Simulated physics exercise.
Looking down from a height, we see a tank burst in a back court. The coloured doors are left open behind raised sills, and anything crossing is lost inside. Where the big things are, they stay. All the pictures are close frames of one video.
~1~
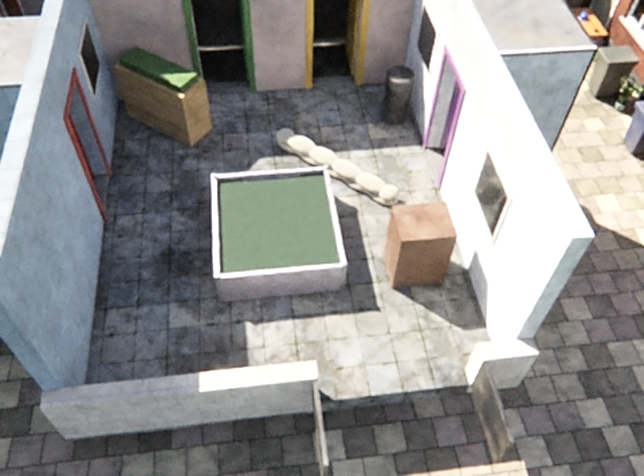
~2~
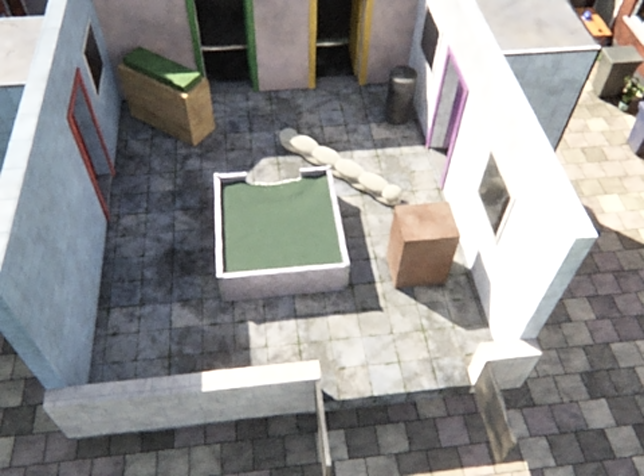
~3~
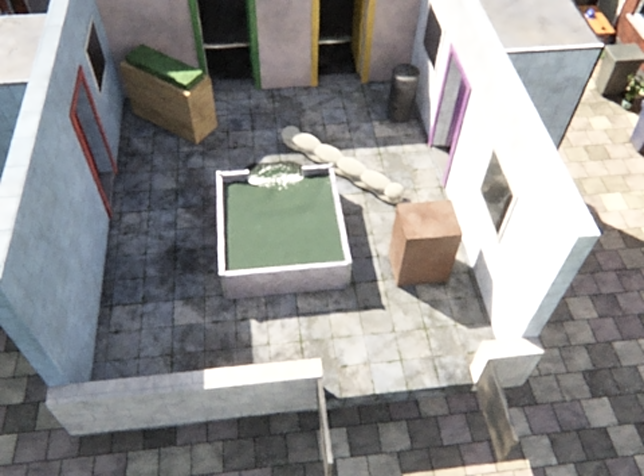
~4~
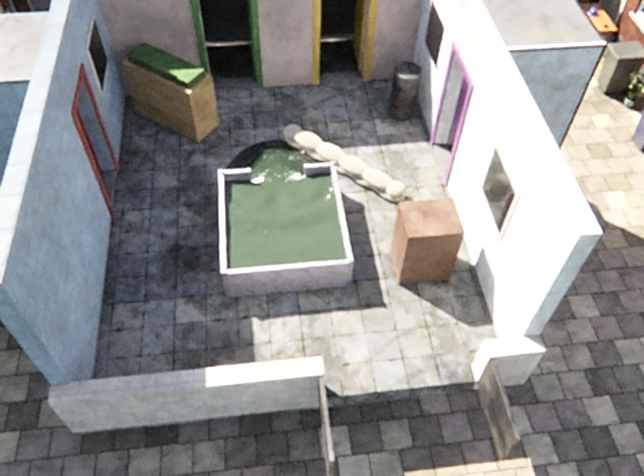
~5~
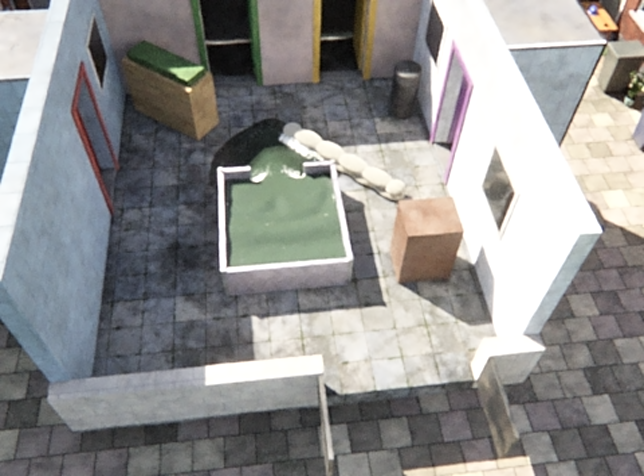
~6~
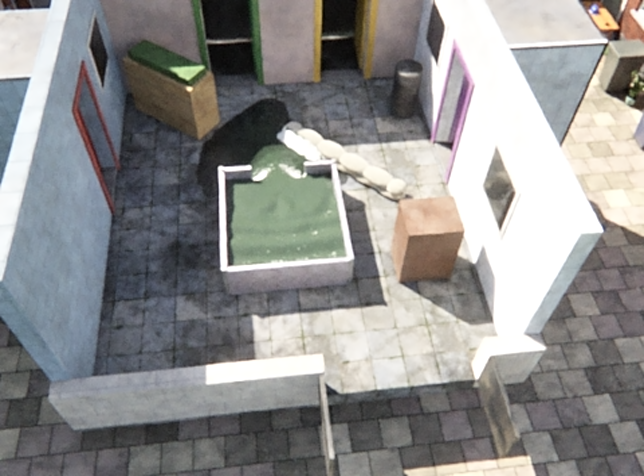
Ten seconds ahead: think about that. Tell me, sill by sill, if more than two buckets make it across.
In the end the red door keeps the inflow to two buckets or less; the green door lets the inflow pass two buckets; the purple door keeps the inflow to two buckets or less; the yellow door keeps the inflow to two buckets or less.
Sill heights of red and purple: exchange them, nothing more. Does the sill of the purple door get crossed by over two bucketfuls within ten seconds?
Outcome at purple: It remains short of it.
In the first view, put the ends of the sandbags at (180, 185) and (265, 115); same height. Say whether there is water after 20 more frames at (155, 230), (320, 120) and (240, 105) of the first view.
One after the other: Under water, wet, under water.
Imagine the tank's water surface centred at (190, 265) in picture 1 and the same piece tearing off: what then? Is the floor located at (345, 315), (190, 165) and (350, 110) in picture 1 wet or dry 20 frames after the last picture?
One after the other: Untouched, reached, reached.
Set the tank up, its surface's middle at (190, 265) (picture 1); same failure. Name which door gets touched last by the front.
The one you want is the one in purple.
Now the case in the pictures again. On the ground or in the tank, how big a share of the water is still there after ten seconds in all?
Roughly 80 parts in every hundred.
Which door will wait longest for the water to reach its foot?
I'd go with the purple-painted one.
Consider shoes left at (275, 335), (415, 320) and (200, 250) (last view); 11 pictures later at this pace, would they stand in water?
Result, as listed: Not wetted / not wetted / not wetted.
A moment on, water covers 15 % of the floor; the red door not reached, the green door under two buckets in, the purple door not reached, the yellow door not reached.
Next, water covers 25 % of the floor; the red door not reached, the green door over two buckets in, the purple door not reached, the yellow door wet at the sill, nothing in.
Then, water covers 40 % of the floor; the red door wet at the sill, nothing in, the green door far over two buckets in, the purple door not reached, the yellow door wet at the sill, nothing in.
Later, water covers 65 % of the floor; the red door wet at the sill, nothing in, the green door far over two buckets in, the purple door wet at the sill, nothing in, the yellow door wet at the sill, nothing in.
In the end, water covers 80 % of the floor; the red door wet at the sill, nothing in, the green door far over two buckets in, the purple door under two buckets in, the yellow door under two buckets in.
